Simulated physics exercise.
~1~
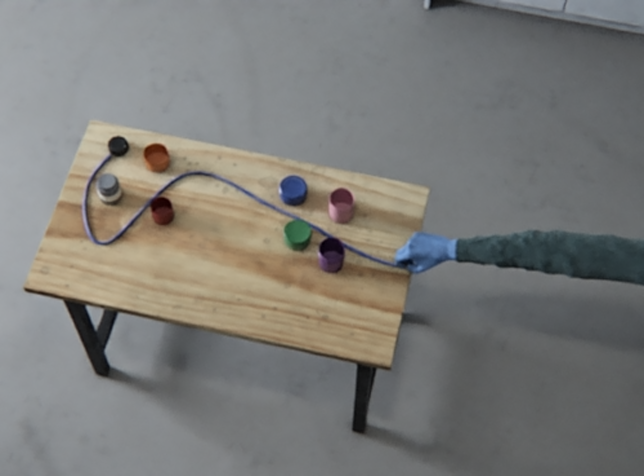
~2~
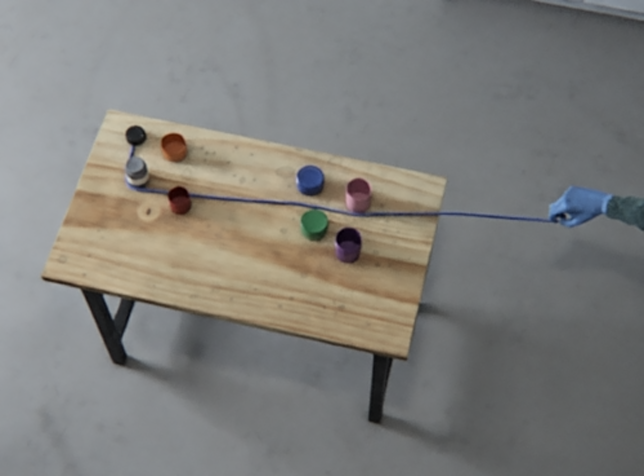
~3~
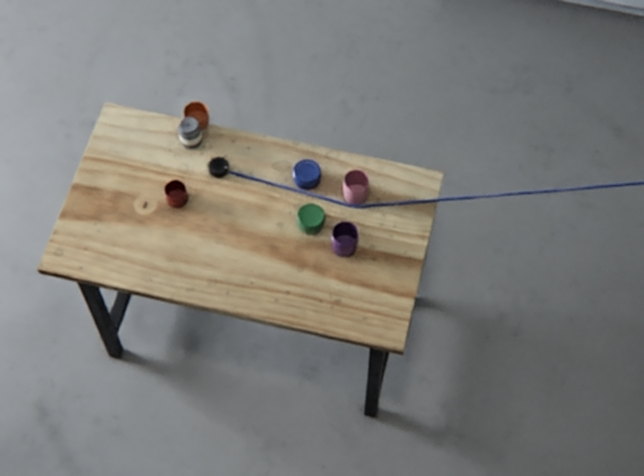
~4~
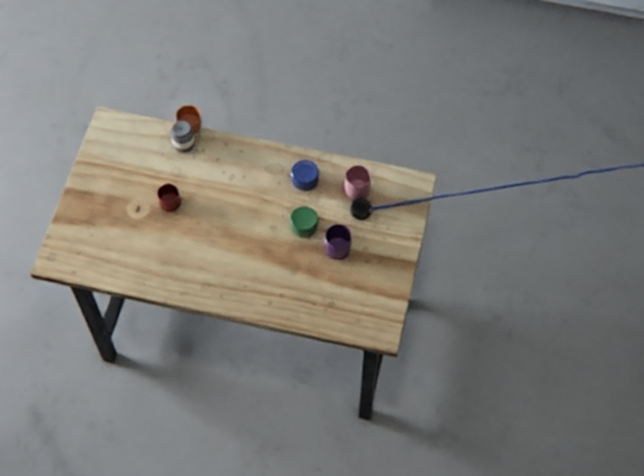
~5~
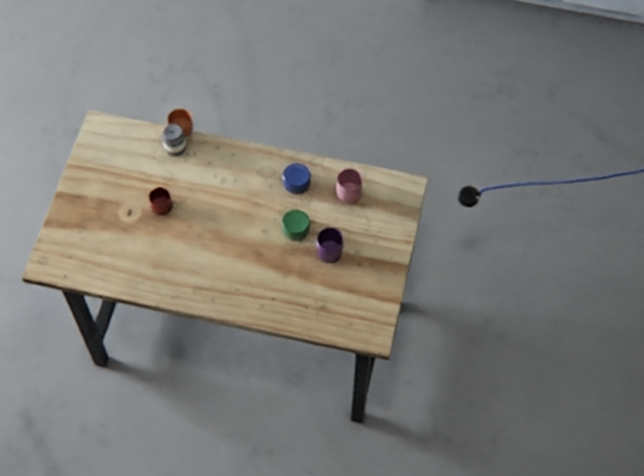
We see a gloved hand pull a blue lead rightward across a wooden table of small containers, straightening it and shifting a grey jar and an orange cup, before the attached black puck slides between the remaining containers and off the right edge, leaving all seven on the table.
